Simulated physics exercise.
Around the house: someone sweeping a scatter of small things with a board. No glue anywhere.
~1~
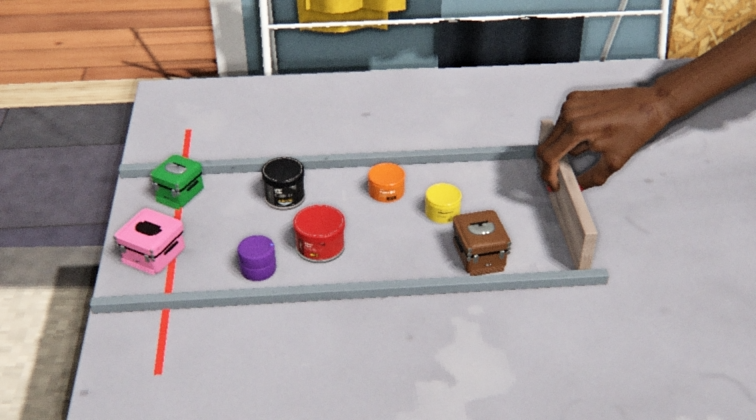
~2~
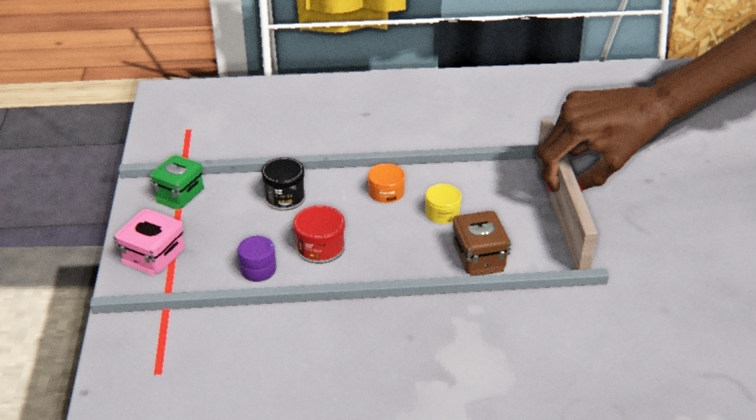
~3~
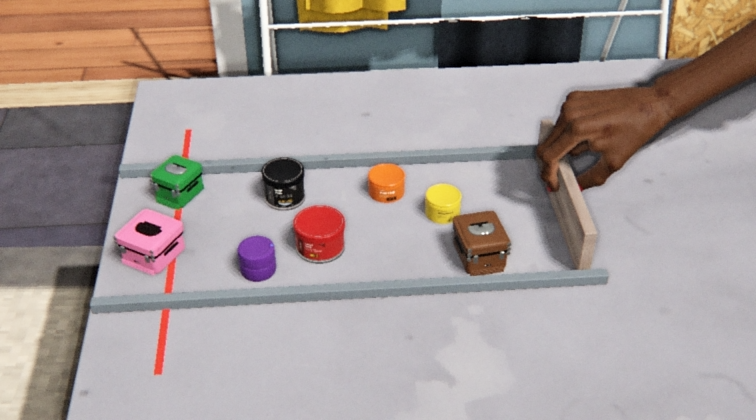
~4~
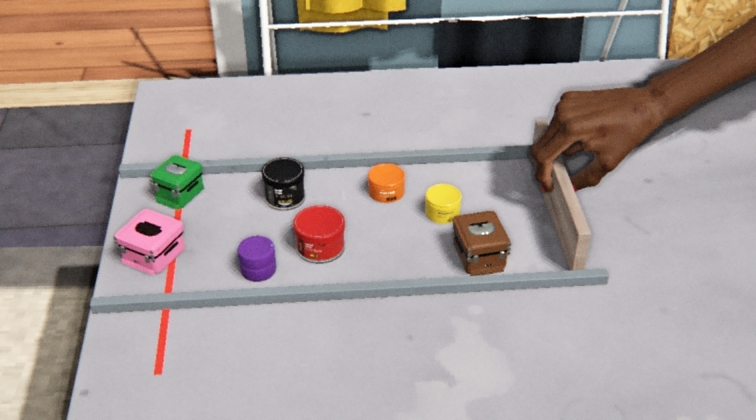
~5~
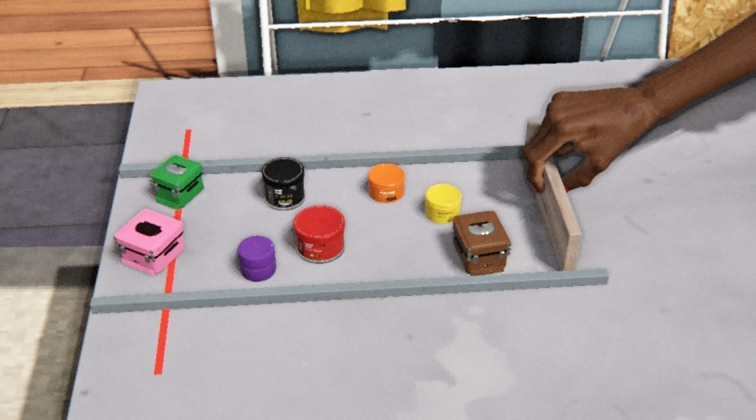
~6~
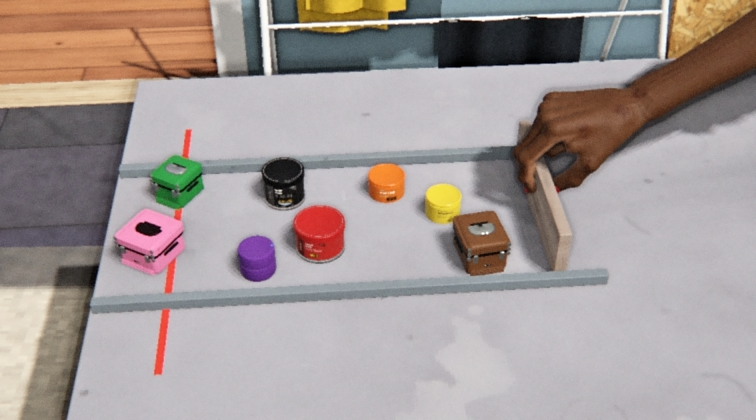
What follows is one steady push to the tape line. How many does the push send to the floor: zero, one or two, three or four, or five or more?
In the end the number that fall off is one or two.
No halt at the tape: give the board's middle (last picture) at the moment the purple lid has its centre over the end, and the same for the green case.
About (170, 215), and (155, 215) for the other.
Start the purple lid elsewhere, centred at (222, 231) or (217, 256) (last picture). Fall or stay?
In that order, it goes over; does not fall.
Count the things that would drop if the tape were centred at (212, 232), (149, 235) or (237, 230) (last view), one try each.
Try by try, 1, 5 and 0.
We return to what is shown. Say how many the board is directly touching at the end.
3 of them.
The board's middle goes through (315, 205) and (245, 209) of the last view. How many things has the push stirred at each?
First 6, then 8.
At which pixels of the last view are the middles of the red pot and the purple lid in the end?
The red pot stops around (115, 232); the purple lid around (103, 276).
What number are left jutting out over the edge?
That would be 4.
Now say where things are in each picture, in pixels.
In the first frame, pink case (151, 242); green case (178, 182); purple lid (257, 259); board (564, 193); tape (176, 233).
In the second frame, green case (178, 182); orange tub (387, 183).
In the third frame, purple lid (257, 259); brown case (480, 242).
In the fourth frame, pink case (151, 242); yellow tub (443, 204).
In the fifth frame, green case (178, 182); black pot (284, 184).
In the sixth frame, pink case (151, 242); green case (178, 182); purple lid (257, 259); board (541, 194); tape (176, 233).
Early on, none off yet; pink case at rest near (151, 242); green case at rest near (178, 182); purple lid at rest near (257, 259).
Finally, the number that fall off is one or two; lost, pink case.
